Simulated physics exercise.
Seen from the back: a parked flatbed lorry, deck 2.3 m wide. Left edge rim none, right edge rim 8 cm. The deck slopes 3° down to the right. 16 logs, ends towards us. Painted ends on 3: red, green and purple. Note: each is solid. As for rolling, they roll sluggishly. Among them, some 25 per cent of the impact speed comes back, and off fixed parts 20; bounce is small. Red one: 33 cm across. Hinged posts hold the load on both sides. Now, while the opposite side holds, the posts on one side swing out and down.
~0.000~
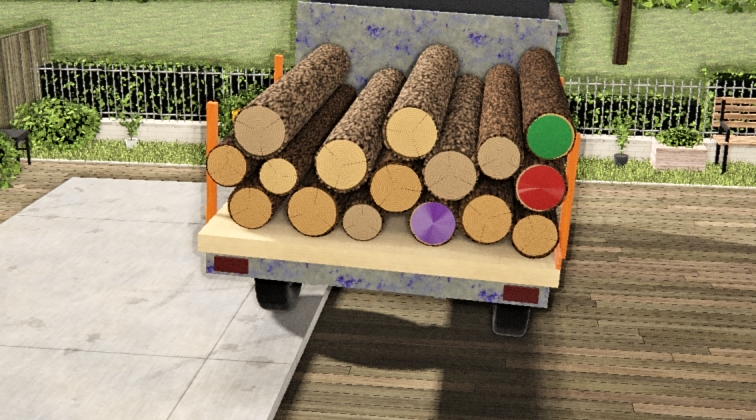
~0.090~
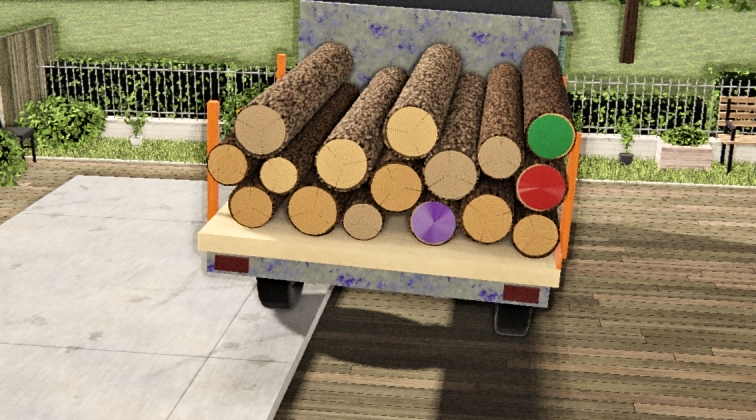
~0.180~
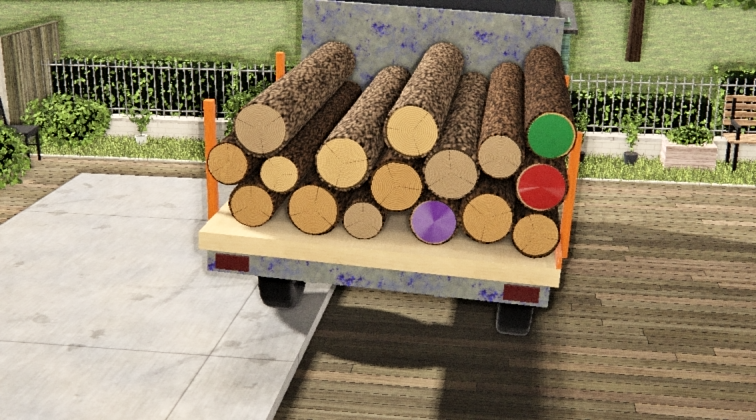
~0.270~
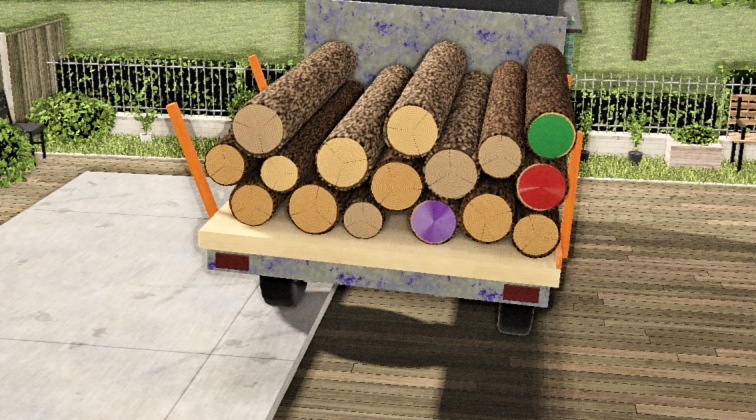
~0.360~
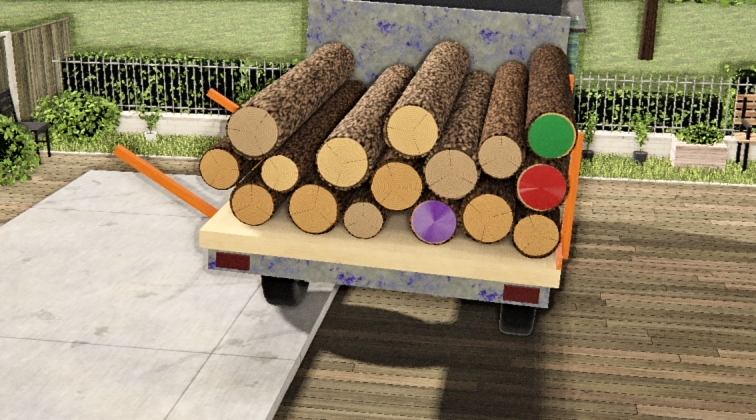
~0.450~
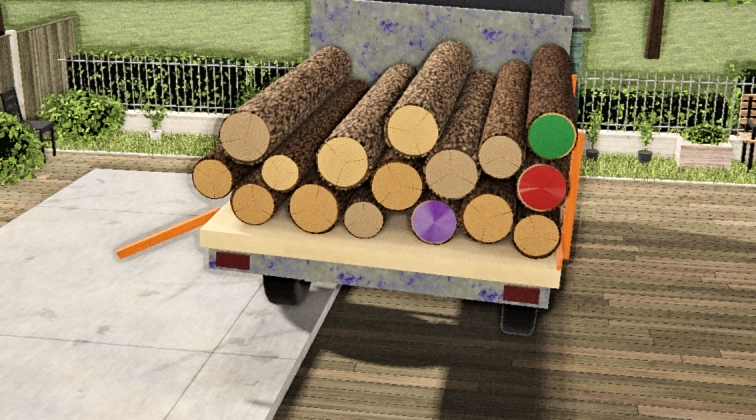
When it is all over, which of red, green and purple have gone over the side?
The red log remains on the deck, the green remains on the deck, the purple stays aboard.
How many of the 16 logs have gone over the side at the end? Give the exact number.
I count 2 altogether.
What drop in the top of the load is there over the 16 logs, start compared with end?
0 cm.
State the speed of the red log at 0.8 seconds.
Close to 0.0 m/s at that moment.
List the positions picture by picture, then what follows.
Red (541, 187), green (550, 136), purple (433, 225); sides still shut; the deck slopes 3° down to the right; 5 of the 16 make up the bottom layer, in the first frame.
Red (541, 187), green (550, 136), purple (433, 224); both sides upright, in the second frame.
Red (542, 186), green (551, 135), purple (434, 223); sides still shut, in the third frame.
Red (542, 186), green (551, 135), purple (434, 223); left posts out by 20°, tip at (173, 110), in the fourth frame.
Red (542, 187), green (551, 136), purple (434, 223); left posts out by 60°, tip at (121, 152), in the fifth frame.
Red (543, 187), green (552, 136), purple (434, 223); left posts out by 120°, tip at (124, 253), in the sixth frame.
By 0.8 s, red is up on others, 15 cm from the right edge; green is up on others, 15 cm from the right edge; purple is on the deck, 80 cm from the right edge; 2 of 16 are off.
Finally (2.7 s), red is up on others, 15 cm from the right edge; green is up on others, 15 cm from the right edge; purple is on the deck, 80 cm from the right edge; 2 of 16 are off.
